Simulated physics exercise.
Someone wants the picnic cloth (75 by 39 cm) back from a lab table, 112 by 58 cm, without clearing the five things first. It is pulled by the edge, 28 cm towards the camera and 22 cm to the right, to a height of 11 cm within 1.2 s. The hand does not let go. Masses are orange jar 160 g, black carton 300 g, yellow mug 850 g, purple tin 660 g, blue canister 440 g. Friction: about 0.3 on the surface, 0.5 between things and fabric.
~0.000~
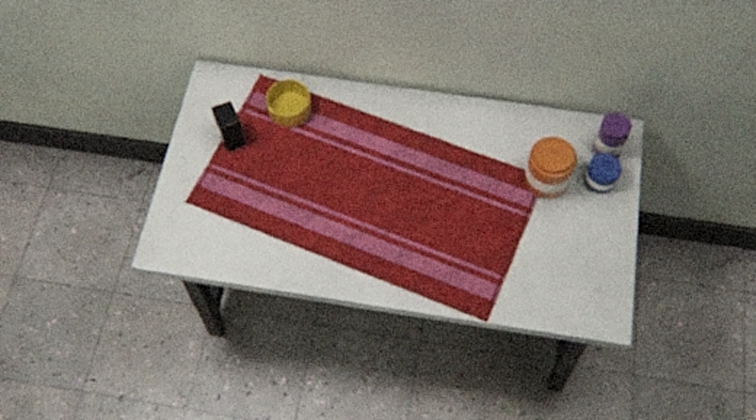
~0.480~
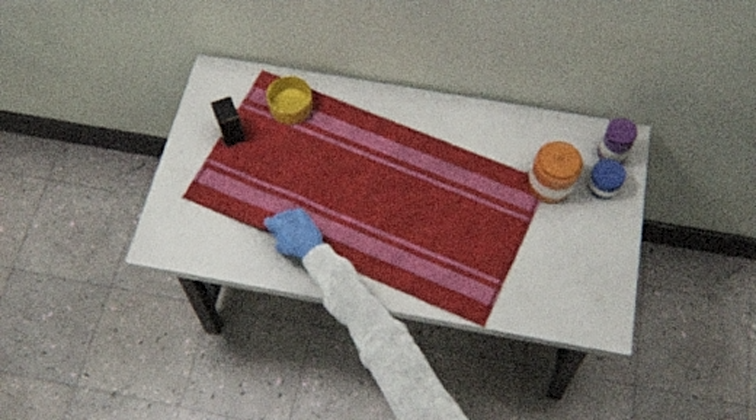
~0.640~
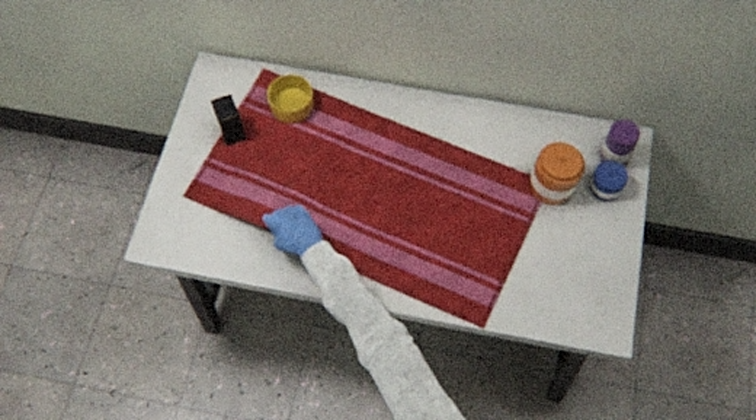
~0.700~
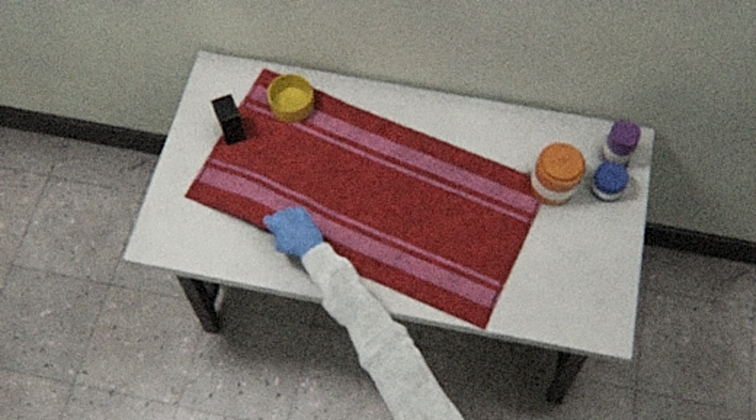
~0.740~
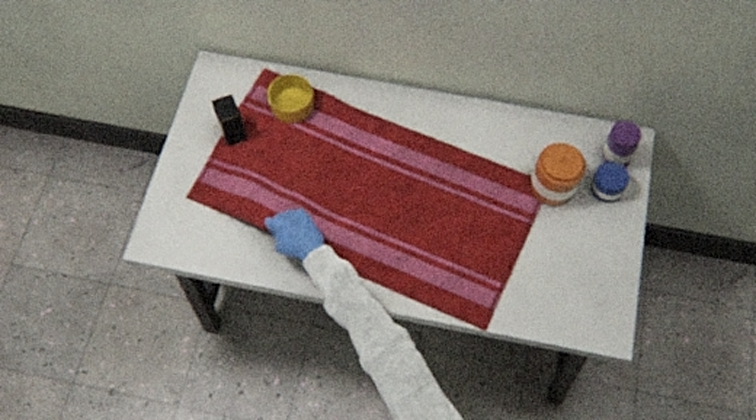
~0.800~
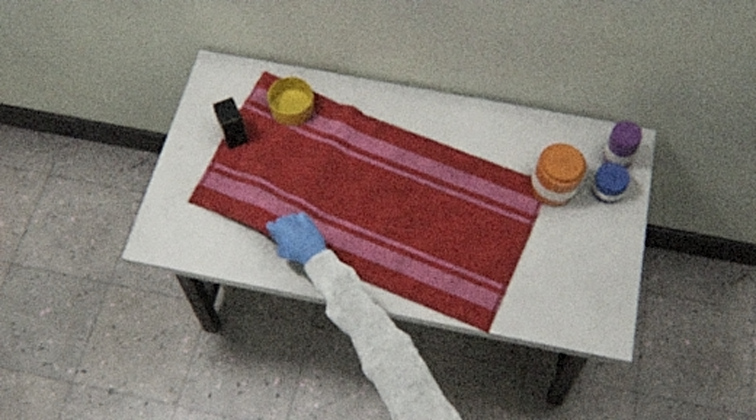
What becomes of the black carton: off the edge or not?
Result: Black carton goes over the edge.
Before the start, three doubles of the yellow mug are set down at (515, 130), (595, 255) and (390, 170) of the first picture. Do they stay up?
In that order: Remains, stays on, remains.
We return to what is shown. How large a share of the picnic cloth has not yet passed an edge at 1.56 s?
About 75 per cent.
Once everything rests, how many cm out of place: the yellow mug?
About: Yellow mug 40 cm.
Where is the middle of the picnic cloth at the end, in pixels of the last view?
Around (384, 292).
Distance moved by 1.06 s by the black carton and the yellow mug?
Black carton 10 cm, yellow mug 10 cm.
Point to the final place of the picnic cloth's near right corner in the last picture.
Near (573, 360).
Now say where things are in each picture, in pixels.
In the first frame, black carton (225, 114); picnic cloth corners (185, 202) (261, 75) (487, 322).
In the second frame, picnic cloth corners (182, 197) (262, 70); grip (277, 235).
In the third frame, picnic cloth corners (183, 196) (264, 69); grip (276, 232).
In the fourth frame, picnic cloth corners (184, 197) (264, 68); grip (277, 234).
In the fifth frame, picnic cloth corners (186, 198) (264, 69); grip (278, 236).
In the sixth frame, black carton (227, 110); picnic cloth corners (188, 202) (264, 71) (488, 333); grip (280, 240).
At 1.1 s, 100 % of the picnic cloth is still over the top; black carton 12 cm off its start, yellow mug 10 cm off its start.
At 1.3 s, 85 % of the picnic cloth is still over the top; black carton 26 cm off its start, yellow mug 22 cm off its start.
At 1.6 s, 75 % of the picnic cloth is still over the top; black carton 36 cm off its start at (254, 246), yellow mug 32 cm off its start at (304, 213).
At 1.8 s, 65 % of the picnic cloth is still over the top; black carton 44 cm off its start, yellow mug 37 cm off its start, orange jar 2 cm off its start.
At 3.4 s, 65 % of the picnic cloth is still over the top; black carton over the edge, yellow mug 38 cm off its start at (309, 238), orange jar 2 cm off its start at (558, 166).
